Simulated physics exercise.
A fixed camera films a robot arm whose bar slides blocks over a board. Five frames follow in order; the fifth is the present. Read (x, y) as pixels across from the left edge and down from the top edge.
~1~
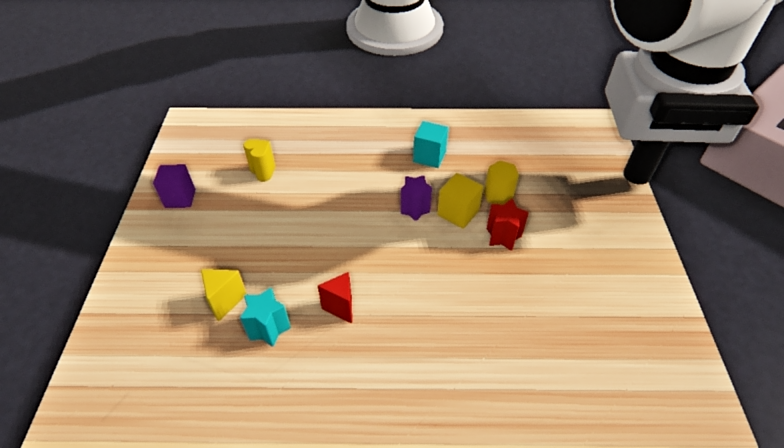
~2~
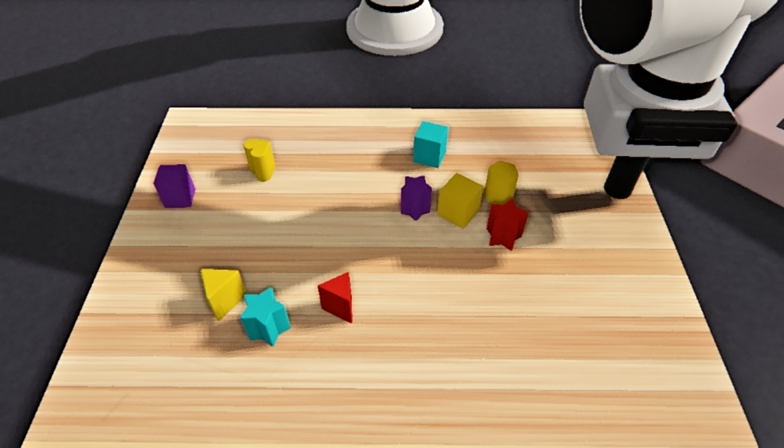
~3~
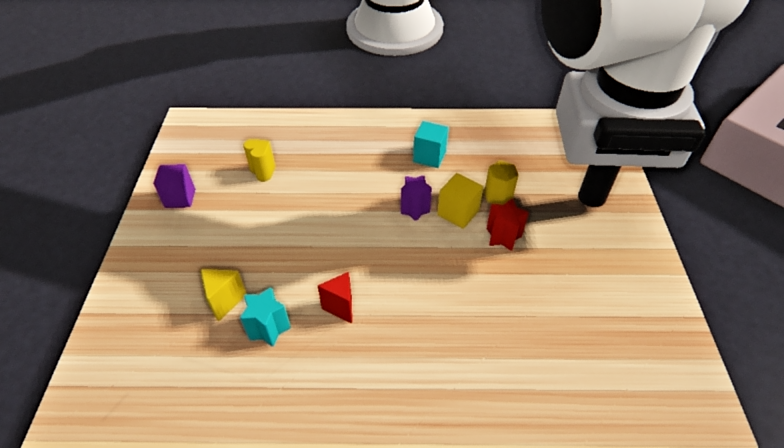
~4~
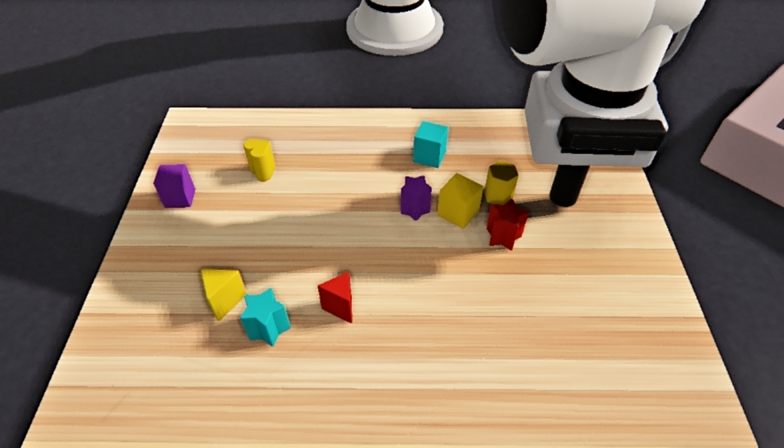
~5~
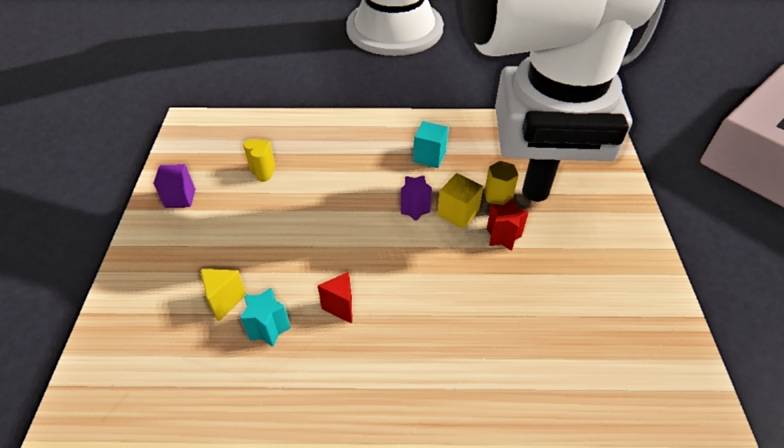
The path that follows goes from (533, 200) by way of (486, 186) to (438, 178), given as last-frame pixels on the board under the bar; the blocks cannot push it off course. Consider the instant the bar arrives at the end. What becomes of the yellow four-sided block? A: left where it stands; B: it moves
The correct letter is A.
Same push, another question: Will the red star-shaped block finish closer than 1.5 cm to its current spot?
Yes, I think so.
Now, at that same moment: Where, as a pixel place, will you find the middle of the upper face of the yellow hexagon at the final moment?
It ends at (419, 165).
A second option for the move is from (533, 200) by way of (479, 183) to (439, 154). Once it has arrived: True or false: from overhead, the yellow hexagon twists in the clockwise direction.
That statement is not accurate.
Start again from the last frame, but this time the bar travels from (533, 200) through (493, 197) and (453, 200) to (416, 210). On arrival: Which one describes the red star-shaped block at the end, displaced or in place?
Answer: Unmoved.
On the path given first. One third of the way, bar (503, 182); yellow hexagon (479, 166).
Two thirds of the way, bar (471, 175); yellow hexagon (447, 163), turned 20° anticlockwise.
At the end, bar (439, 171); purple star-shaped block (414, 186); yellow four-sided block not moved; yellow hexagon (419, 165), turned 45° anticlockwise; red star-shaped block not moved.
